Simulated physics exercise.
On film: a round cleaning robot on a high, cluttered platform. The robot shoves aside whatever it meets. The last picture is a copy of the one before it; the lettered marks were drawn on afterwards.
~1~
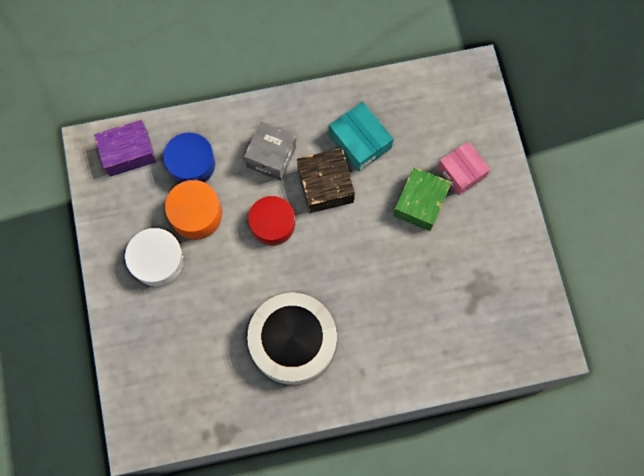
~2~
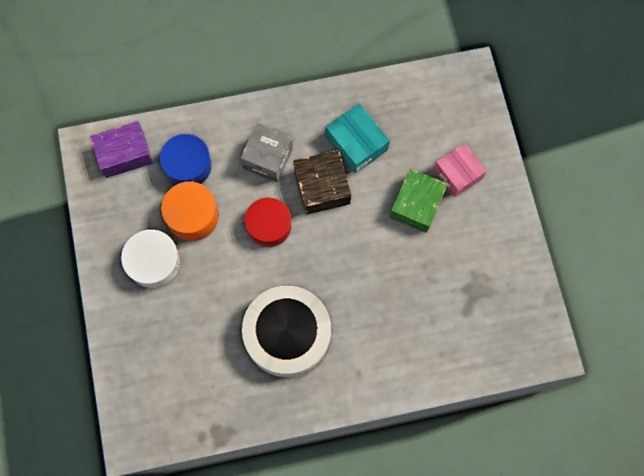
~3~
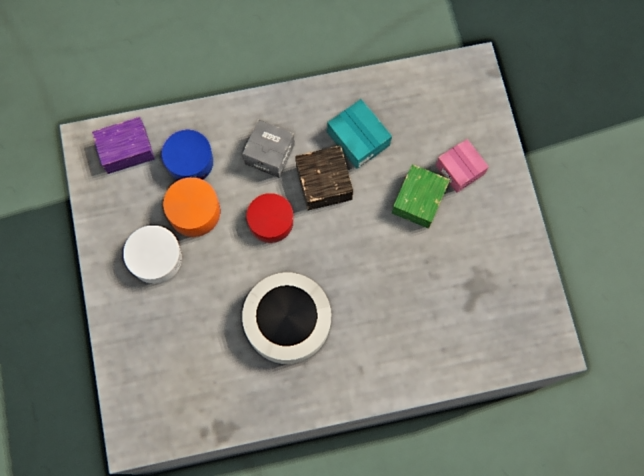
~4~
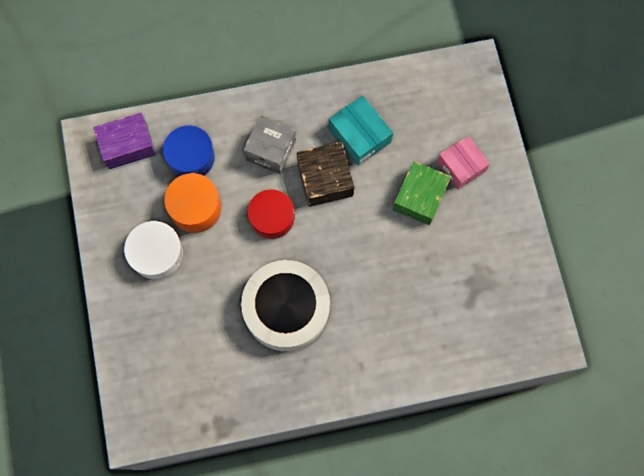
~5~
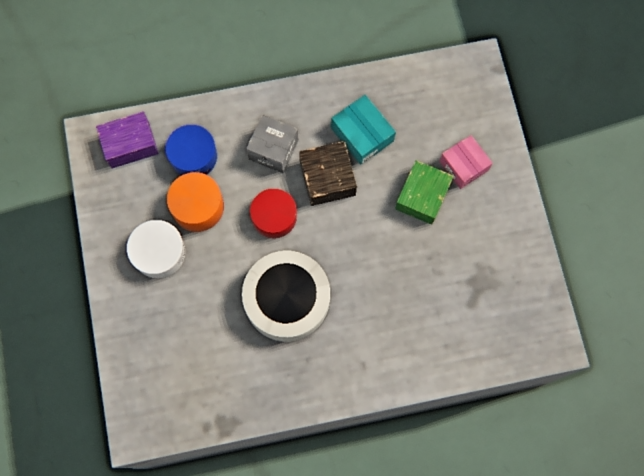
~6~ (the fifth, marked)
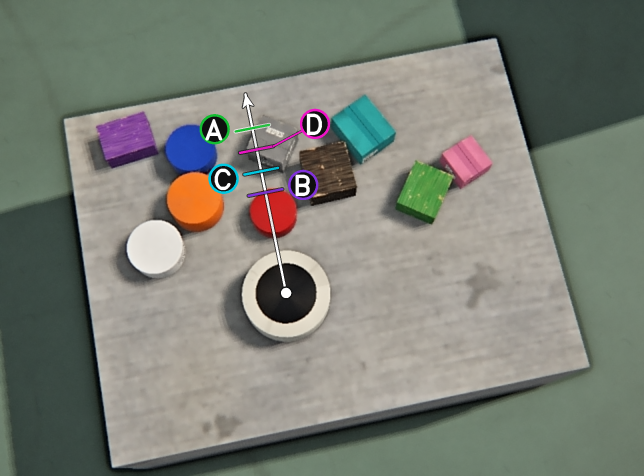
A grey platform held a scatter of colourful blocks and round pieces, and a round white robot with a black top slid slowly a short way up from the lower middle, toward the red disc.
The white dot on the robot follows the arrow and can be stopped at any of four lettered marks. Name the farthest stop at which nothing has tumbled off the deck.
As far as tick C.
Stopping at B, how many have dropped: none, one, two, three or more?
The count is none.
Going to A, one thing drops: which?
The grey box goes over.
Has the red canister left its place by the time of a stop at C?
Yes.
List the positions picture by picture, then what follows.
Purple crate (125, 148); turquoise parcel (361, 136); grey box (271, 152), in the first frame.
Robot (287, 332); black crate (322, 183), in the second frame.
Robot (287, 318); white pail (154, 256), in the third frame.
Robot (286, 306); blue pail (190, 154), in the fourth frame.
Robot (287, 296); orange canister (196, 202); purple crate (128, 140); turquoise parcel (363, 129), in the fifth frame.
On the copy, A at (252, 128); B at (265, 193); C at (261, 171); D at (257, 150); the arrow from (286, 293) to (246, 95); the white dot at (286, 293).
On C. First, robot (278, 252); red canister (270, 191); purple crate (128, 140).
Then, robot (268, 207); grey box (277, 108); red canister (271, 149).
Finally, robot (262, 177); grey box (280, 81); red canister (268, 119); nothing has fallen.
By contrast, A drops the grey box; B is safe but short; D drops the grey box.
